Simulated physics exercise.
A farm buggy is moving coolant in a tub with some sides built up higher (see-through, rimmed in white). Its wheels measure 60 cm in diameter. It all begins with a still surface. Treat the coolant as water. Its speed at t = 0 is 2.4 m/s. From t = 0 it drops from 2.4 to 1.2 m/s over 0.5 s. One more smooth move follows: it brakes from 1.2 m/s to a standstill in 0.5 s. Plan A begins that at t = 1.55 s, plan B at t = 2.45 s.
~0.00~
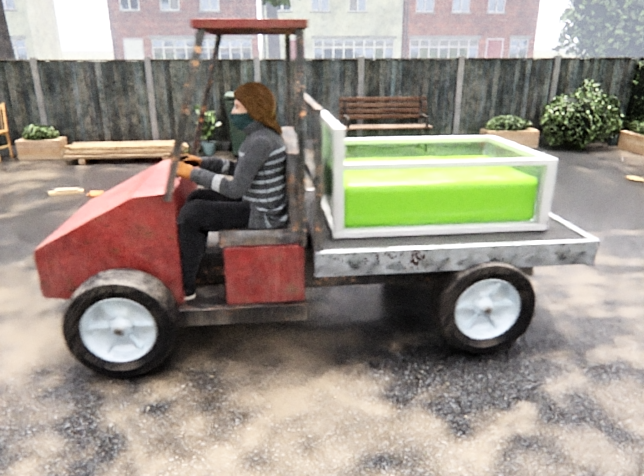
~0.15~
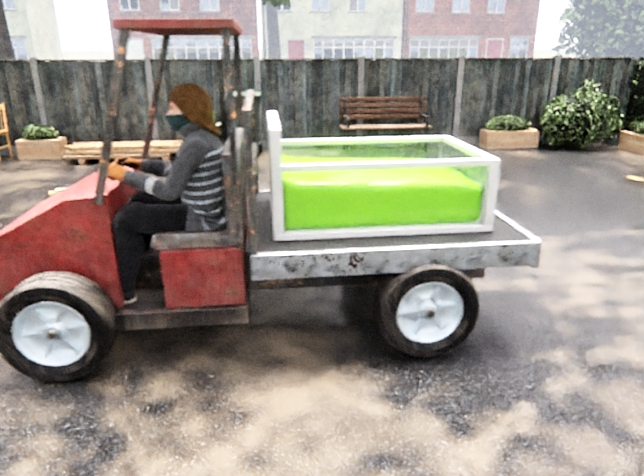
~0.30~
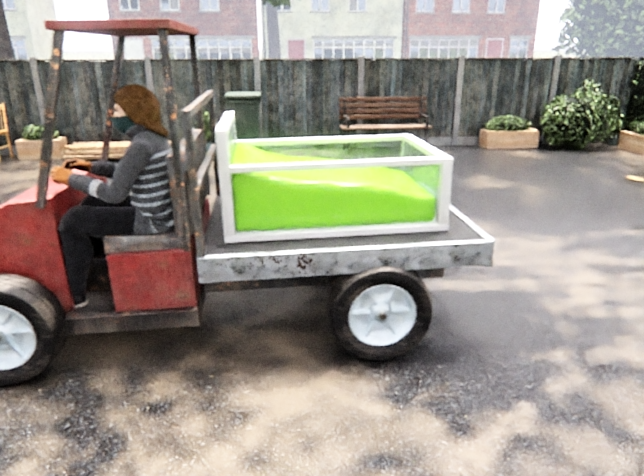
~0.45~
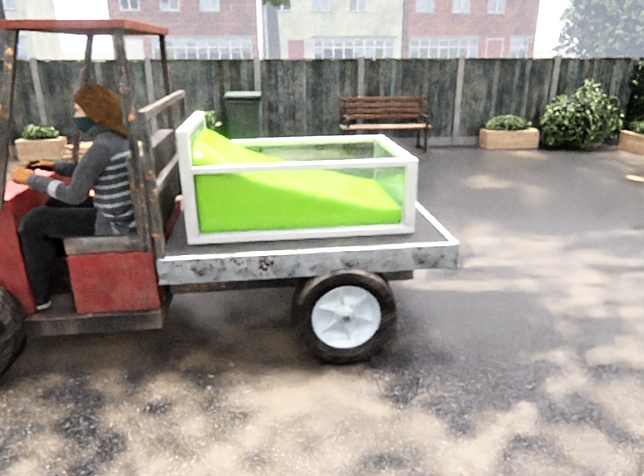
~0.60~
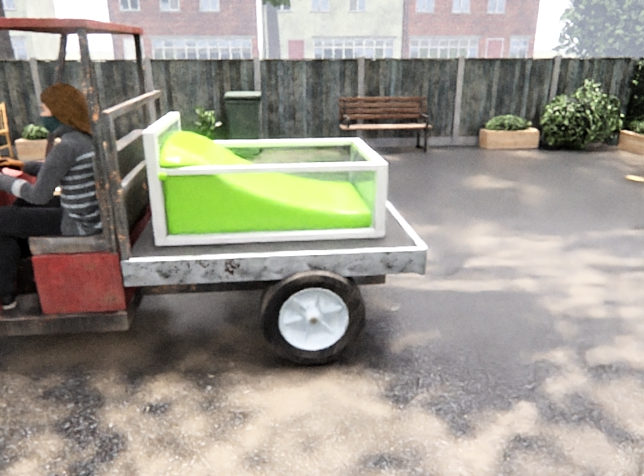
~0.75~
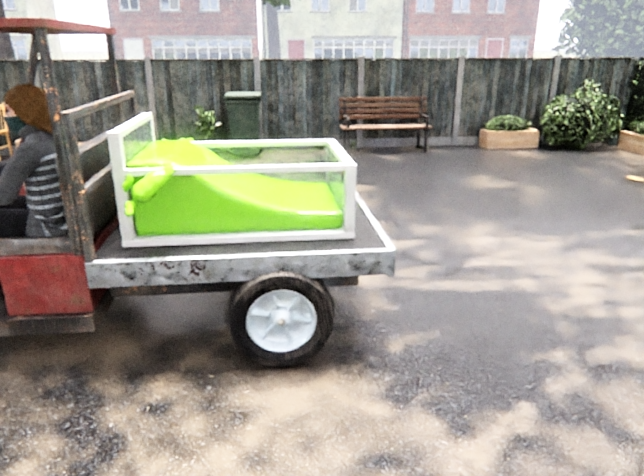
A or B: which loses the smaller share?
Better to take B.
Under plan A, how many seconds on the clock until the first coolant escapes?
Around 0.9 s.
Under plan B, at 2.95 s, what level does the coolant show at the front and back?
About 42 cm in front and 8 cm behind.
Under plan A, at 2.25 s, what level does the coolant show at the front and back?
About 66 cm in front and 8 cm behind.
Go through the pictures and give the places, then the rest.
In the first picture, the coolant reaches (355, 180) at the front end; it reaches (519, 176) at the back end; no slope yet; the front is on the left, levels are read along the near wall; a wheel hub at (491, 313).
In the second picture, the coolant reaches (297, 176) at the front end; it reaches (464, 182) at the back end; it is heaped 4° towards the front.
In the third picture, the coolant reaches (418, 192) at the back end; it is heaped 12° towards the front.
In the fourth picture, the coolant reaches (209, 142) at the front end; it reaches (385, 202) at the back end; it is heaped 21° towards the front.
In the fifth picture, the coolant reaches (177, 135) at the front end; it reaches (356, 208) at the back end; it is heaped 24° towards the front.
In the sixth picture, the coolant reaches (145, 150) at the front end; it reaches (326, 207) at the back end; it is heaped 20° towards the front; a wheel hub at (282, 325).
For plan A, By 2.25 s it stands 7 cm high behind and 66 cm in front; 6 per cent has gone over the back.
For plan A, By 5.03 s 18 per cent has gone over the back, 46 of 253 litres.
For plan B, By 2.95 s it stands 9 cm high behind and 42 cm in front; 6 per cent has gone over the back.
For plan B, By 5.93 s 7 per cent has gone over the back, 17 of 253 litres.
